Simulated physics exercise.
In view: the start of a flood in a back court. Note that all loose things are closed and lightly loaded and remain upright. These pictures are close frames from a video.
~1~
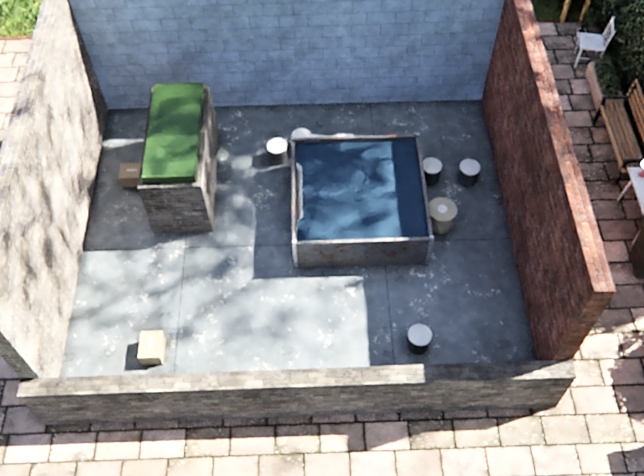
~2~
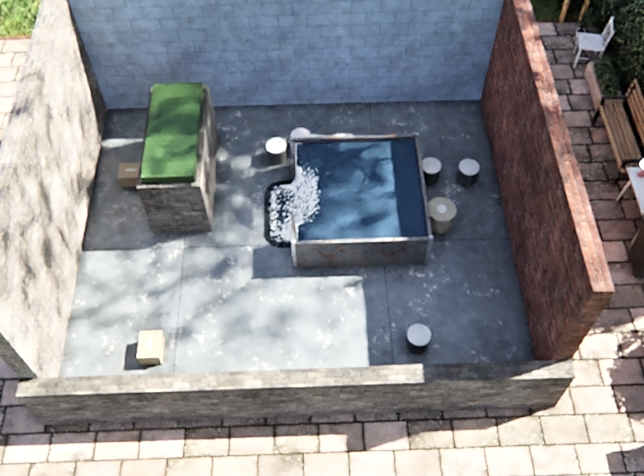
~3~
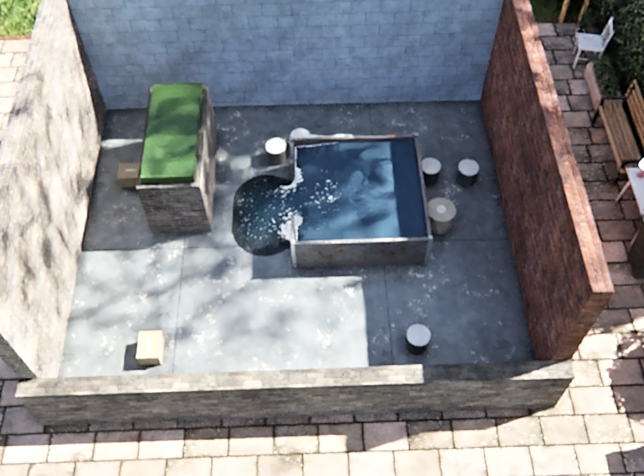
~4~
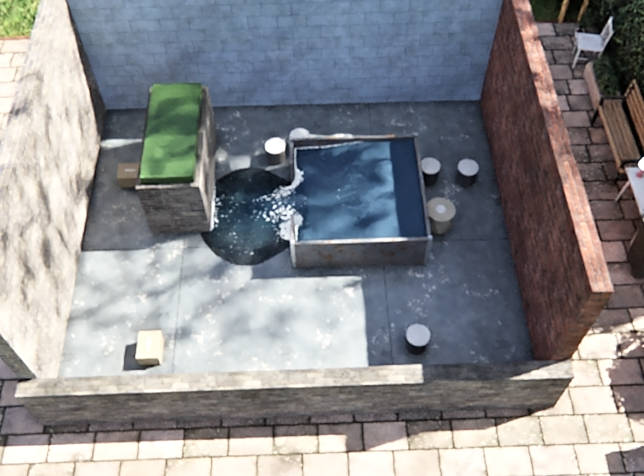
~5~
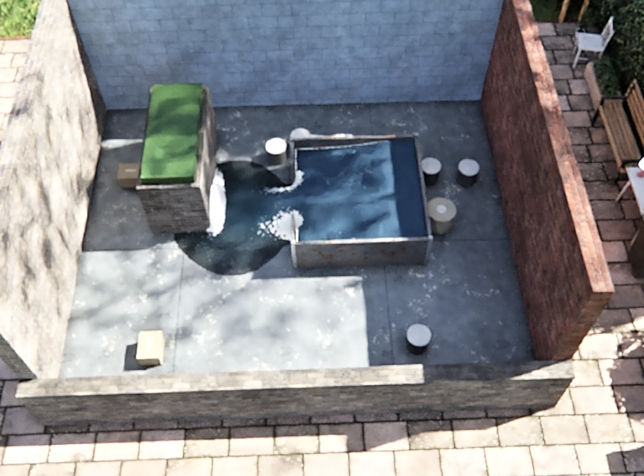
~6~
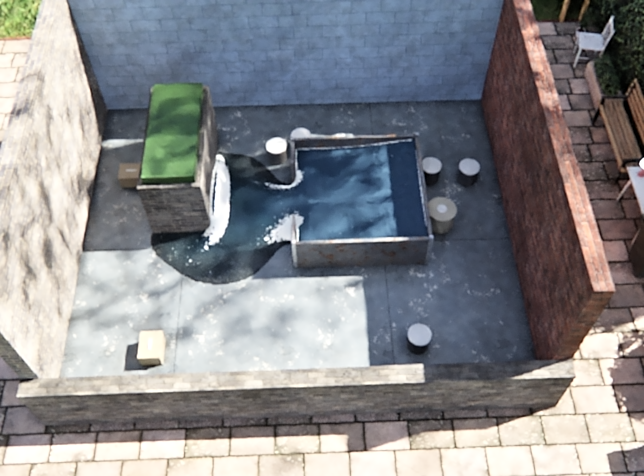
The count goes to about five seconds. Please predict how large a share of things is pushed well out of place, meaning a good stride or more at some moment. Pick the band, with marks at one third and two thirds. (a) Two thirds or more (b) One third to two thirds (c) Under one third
c, under one third.
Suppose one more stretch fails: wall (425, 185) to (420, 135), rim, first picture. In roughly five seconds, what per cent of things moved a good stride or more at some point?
Near 60 in a hundred.
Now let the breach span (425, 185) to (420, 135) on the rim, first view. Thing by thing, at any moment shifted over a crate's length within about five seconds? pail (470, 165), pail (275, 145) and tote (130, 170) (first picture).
Object by object: Displaced that much, displaced that much, less than that.
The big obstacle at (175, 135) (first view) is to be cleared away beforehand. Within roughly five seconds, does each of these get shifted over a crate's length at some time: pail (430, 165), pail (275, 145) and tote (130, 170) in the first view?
Outcome in listed order - hardly budged, hardly budged, knocked clear.
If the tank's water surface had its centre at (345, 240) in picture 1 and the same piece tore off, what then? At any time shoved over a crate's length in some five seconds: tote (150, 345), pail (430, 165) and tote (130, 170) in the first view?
First got that far, then never got that far, then got that far.
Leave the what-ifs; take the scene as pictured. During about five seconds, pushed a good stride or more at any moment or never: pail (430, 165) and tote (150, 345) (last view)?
Note, in order: Within that / past that mark.
A moment on, 0 of 8 are well off their spots; 0 afloat.
Next, 0 of 8 are well off their spots; 0 afloat.
Later, 1 of 8 are well off their spots; 1 afloat.
In the end, 1 of 8 are well off their spots, and 1 have been at some point; 0 afloat.
